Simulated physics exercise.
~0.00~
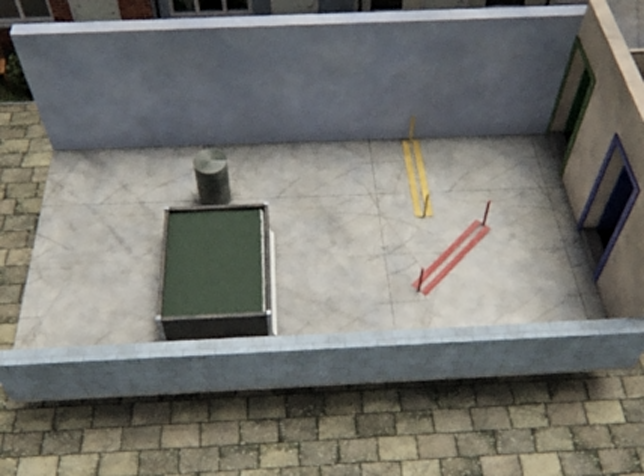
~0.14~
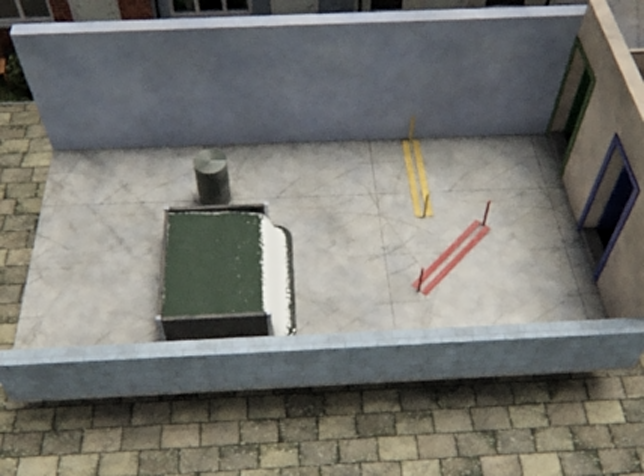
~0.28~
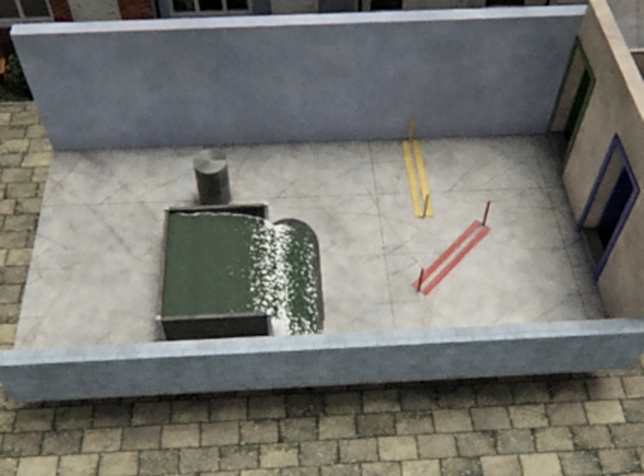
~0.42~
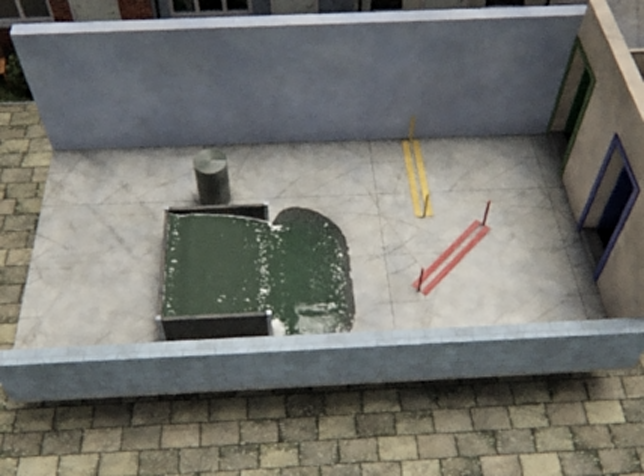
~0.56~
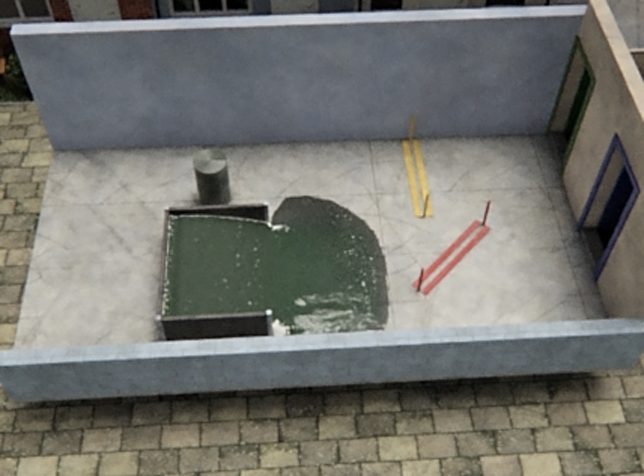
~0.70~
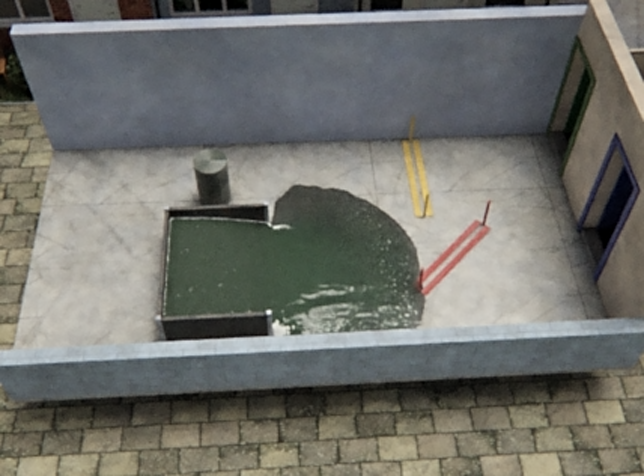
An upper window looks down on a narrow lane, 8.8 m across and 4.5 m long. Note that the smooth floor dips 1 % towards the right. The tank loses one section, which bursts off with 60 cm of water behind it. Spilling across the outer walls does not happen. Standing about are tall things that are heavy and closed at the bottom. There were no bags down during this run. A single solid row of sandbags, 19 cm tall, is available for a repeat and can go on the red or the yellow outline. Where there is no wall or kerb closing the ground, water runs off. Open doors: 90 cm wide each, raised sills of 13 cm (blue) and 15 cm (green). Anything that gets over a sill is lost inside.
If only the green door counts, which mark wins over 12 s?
The yellow mark.
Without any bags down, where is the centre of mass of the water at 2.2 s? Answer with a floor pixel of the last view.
I'd say somewhere about (383, 273).
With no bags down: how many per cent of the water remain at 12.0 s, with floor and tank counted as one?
92 %.
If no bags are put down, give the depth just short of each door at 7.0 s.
So blue stands at 8 cm, while green stands at 14 cm.
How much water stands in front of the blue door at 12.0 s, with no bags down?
Depth reading: Near 8.5 cm.
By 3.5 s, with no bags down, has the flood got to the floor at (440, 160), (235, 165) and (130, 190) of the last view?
Spot 1: Submerged; spot 2: Unwetted; spot 3: Unwetted.
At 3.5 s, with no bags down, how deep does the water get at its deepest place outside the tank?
Up to about 25 centimetres.
After 1.4 s water covers 40 % of the floor and is deepest (22 cm) near (282, 272) in the run without bags; in at the green door, 0 L with no bags, 0 L with the row on red, 0 L on yellow.
After 2.2 s water covers 55 % of the floor and is deepest (40 cm) near (608, 346) in the run without bags; in at the green door, 0 L with no bags, 0 L with the row on red, 0 L on yellow.
After 3.5 s water covers 55 % of the floor and is deepest (25 cm) near (605, 335) in the run without bags; in at the green door, 5 L with no bags, 53 L with the row on red, 0 L on yellow.
After 7.0 s water covers 60 % of the floor and is deepest (14 cm) near (549, 163) in the run without bags; in at the green door, 35 L with no bags, 106 L with the row on red, 11 L on yellow.
After 12.0 s water covers 85 % of the floor and is deepest (8 cm) near (589, 287) in the run without bags; in at the green door, 36 L with no bags, 106 L with the row on red, 12 L on yellow.
